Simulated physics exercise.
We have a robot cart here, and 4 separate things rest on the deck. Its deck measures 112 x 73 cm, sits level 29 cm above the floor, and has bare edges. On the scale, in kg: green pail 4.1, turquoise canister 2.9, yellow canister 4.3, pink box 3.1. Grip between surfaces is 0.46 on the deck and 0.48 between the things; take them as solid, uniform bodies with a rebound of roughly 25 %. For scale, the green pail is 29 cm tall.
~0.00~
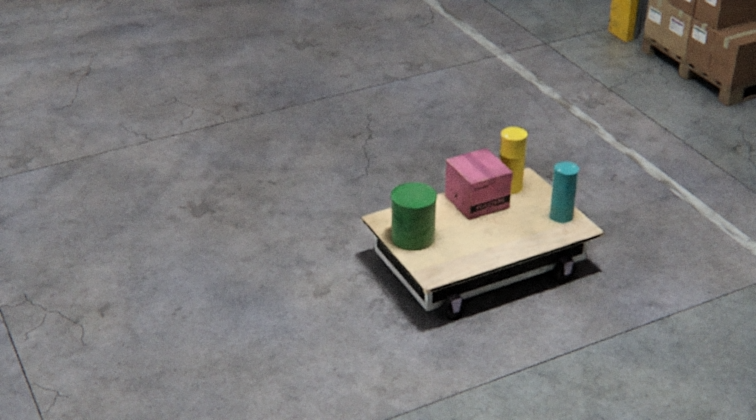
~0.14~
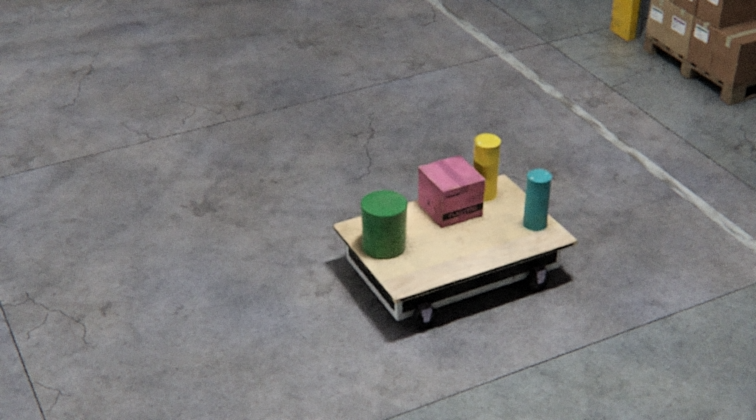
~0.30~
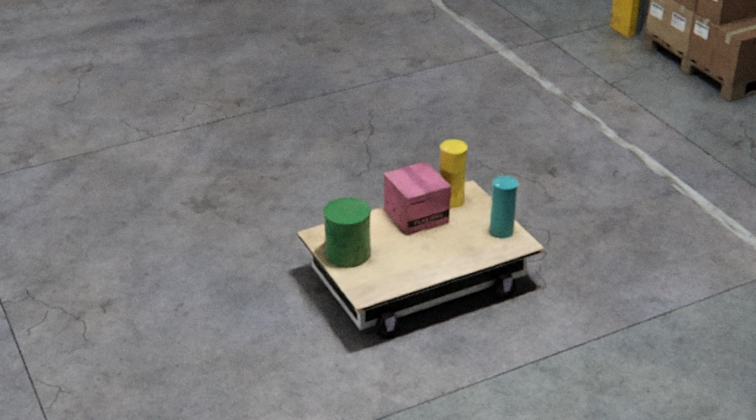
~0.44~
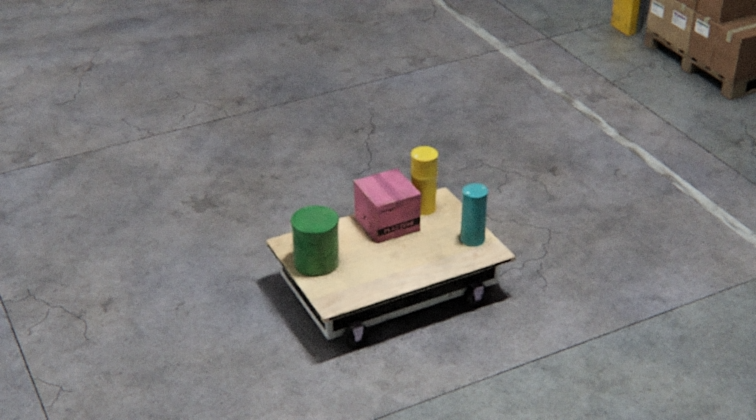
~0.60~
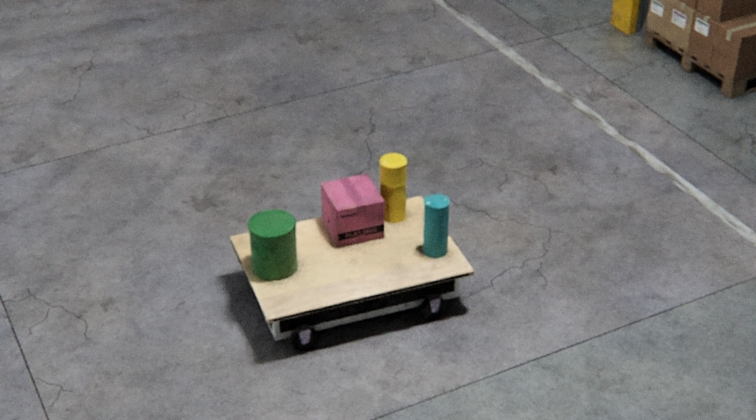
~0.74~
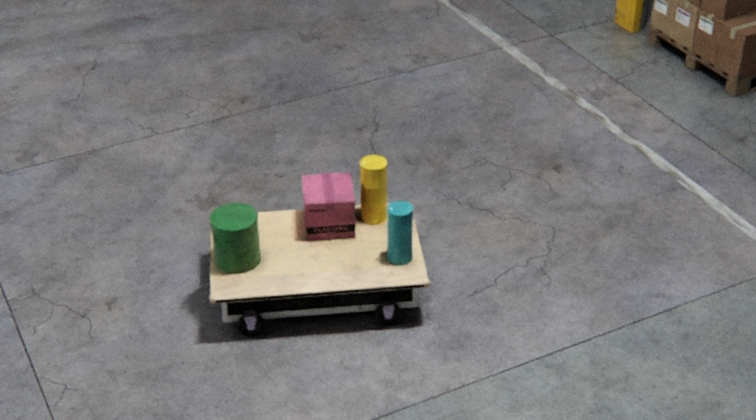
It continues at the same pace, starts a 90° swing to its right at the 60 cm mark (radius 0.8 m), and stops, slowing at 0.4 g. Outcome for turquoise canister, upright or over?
Upright.
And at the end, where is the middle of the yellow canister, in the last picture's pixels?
Around (255, 131).
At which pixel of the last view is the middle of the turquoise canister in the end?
You'll find it at about (199, 158).
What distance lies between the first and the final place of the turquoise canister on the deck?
0 cm.
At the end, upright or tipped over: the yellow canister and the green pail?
Here's how it ends: The yellow canister never goes down, and the green pail comes down.
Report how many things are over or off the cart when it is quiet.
My answer is 1.
After 1.14 s, cart 160 cm along, turned 61°; green pail moved 27 cm.
After 1.64 s, cart 228 cm along, turned 90°; green pail moved 27 cm.
In the end (2.4 s), off the cart and tipped over, green pail; the other 3 under 10 cm from the start. In the last view, turquoise canister near (199, 158).
